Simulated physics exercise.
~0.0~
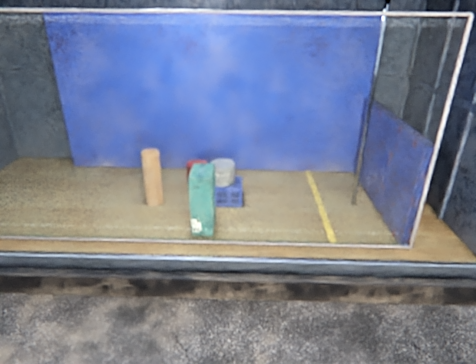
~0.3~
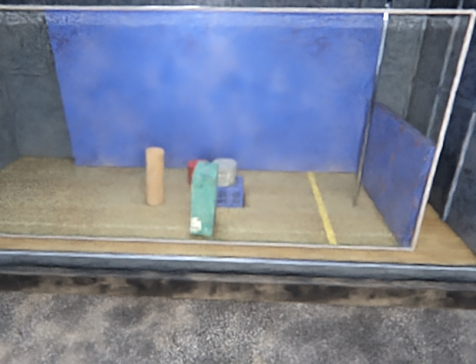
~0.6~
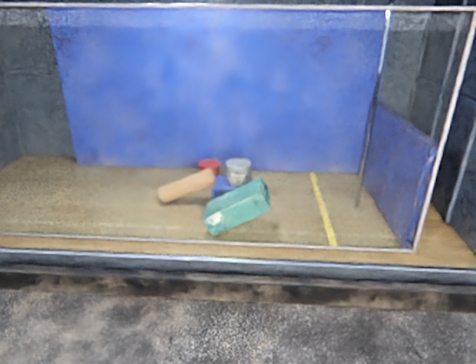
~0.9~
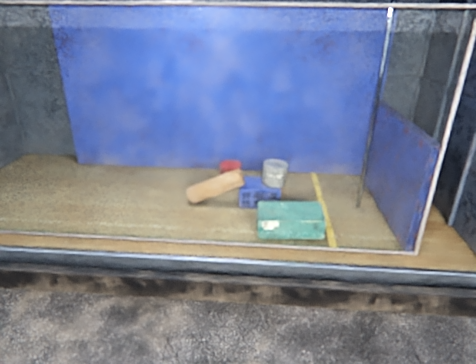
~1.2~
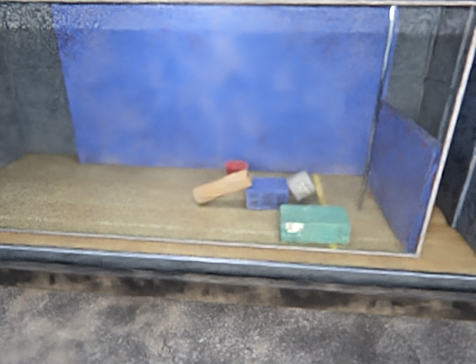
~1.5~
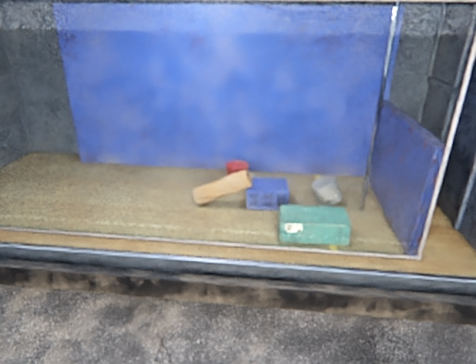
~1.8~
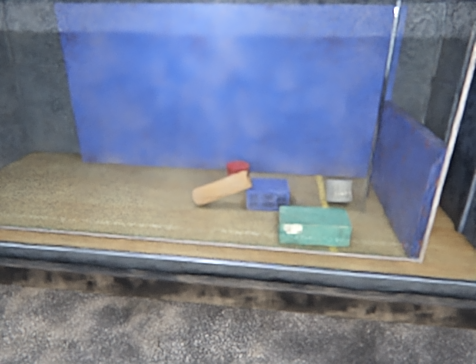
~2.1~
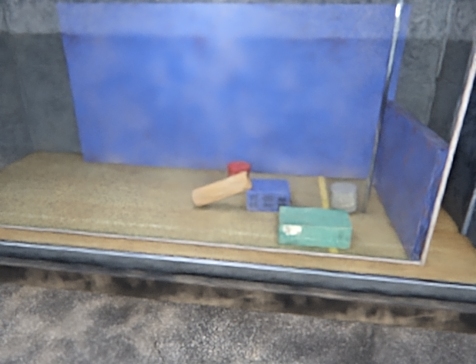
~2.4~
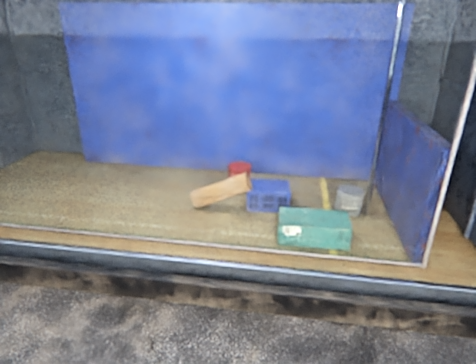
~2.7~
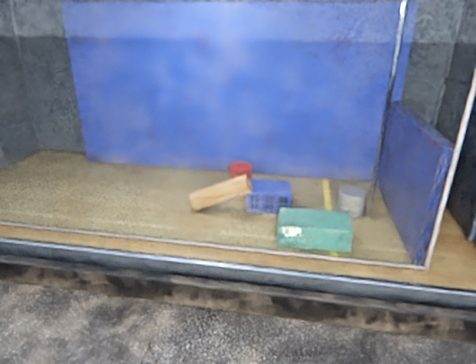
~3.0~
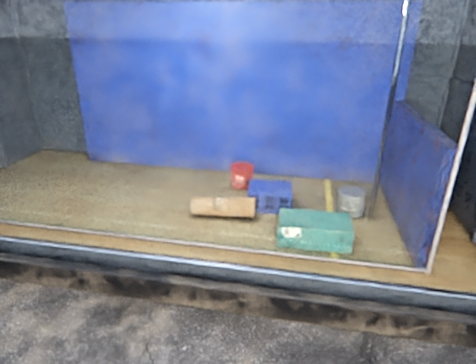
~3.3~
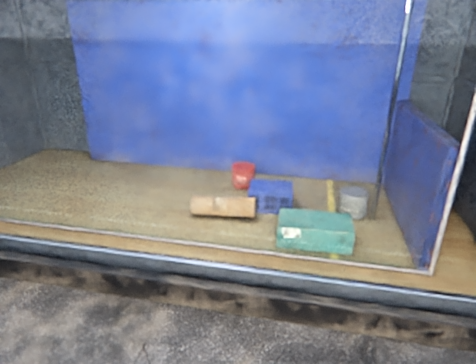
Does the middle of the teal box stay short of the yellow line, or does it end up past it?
The teal box tips over and slides right, but its middle comes to rest short of the yellow line.
In a bay with a blue back wall, the teal box and brown roll toppled as everything slid right; the grey bucket tumbled across the yellow line, the leaning roll later dropped flat, and the teal box, crate and red bucket stopped short.
